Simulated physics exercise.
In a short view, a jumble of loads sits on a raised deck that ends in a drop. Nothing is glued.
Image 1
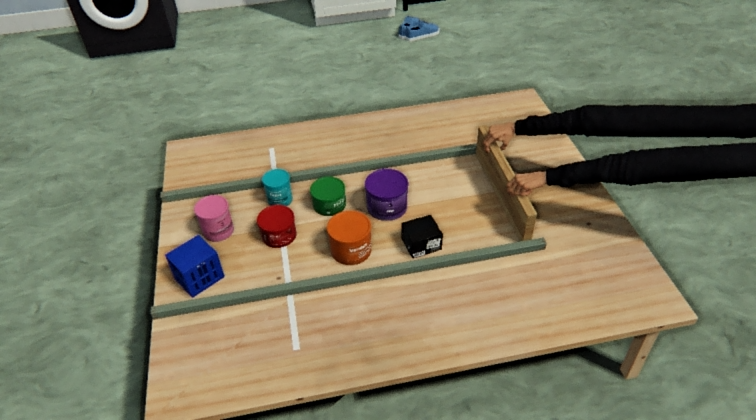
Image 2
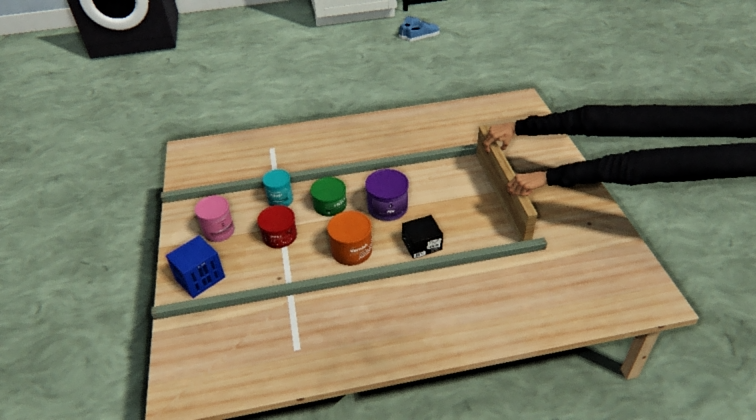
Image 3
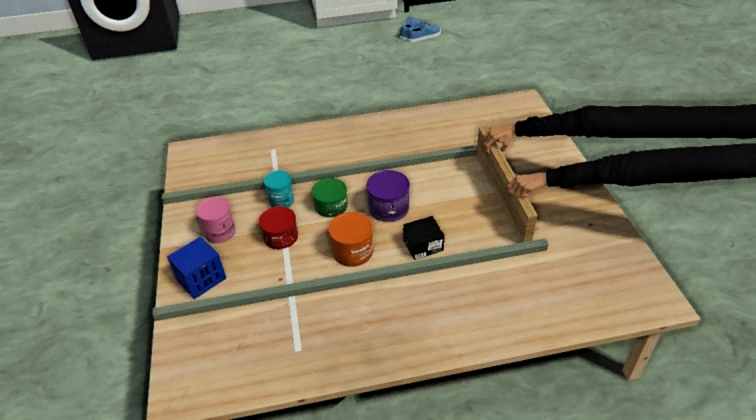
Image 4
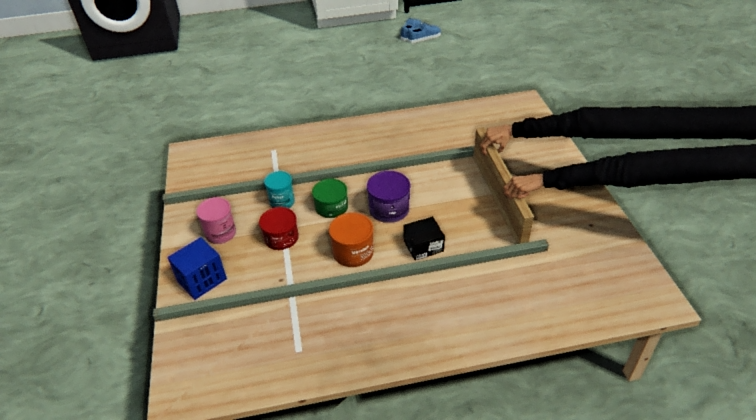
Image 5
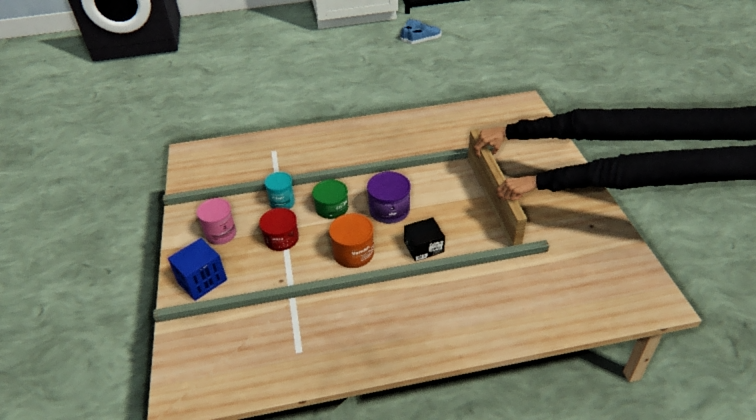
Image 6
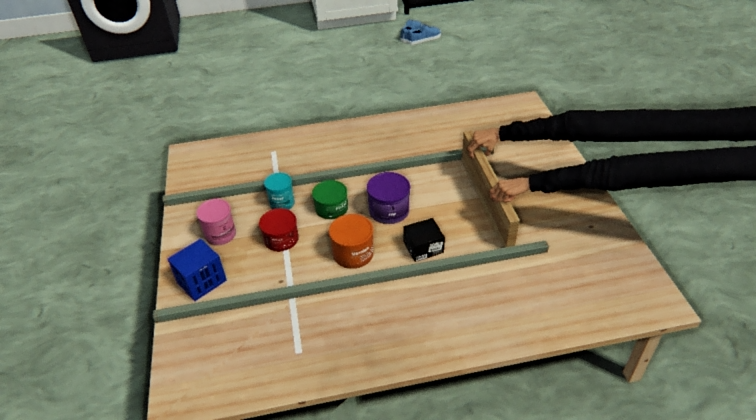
Two hands slide a wooden plank slightly left toward colourful pails and boxes on a table.
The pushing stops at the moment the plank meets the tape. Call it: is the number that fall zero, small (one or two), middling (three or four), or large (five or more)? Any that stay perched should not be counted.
It is zero.
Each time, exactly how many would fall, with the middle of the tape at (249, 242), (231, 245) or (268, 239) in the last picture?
Try 1: 1; try 2: 1; try 3: 0.
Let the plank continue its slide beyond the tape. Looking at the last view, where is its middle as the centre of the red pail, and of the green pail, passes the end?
Around (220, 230) first and around (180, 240) second.
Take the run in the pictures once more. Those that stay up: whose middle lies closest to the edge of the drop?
The blue crate, that one.
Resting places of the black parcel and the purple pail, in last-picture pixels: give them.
Taking them in turn, first comes (271, 265), then (260, 225).
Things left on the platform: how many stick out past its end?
The number overhanging is 0.
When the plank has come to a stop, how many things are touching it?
The count in contact is 3.
Soon after, none off yet; blue crate at rest near (198, 270); pink pail at rest near (217, 223); red pail at rest near (279, 230).
After that, none off yet; blue crate at rest near (198, 270); pink pail at rest near (217, 223); red pail displaced a little near (263, 233).
In the end, the number that fall off is zero.
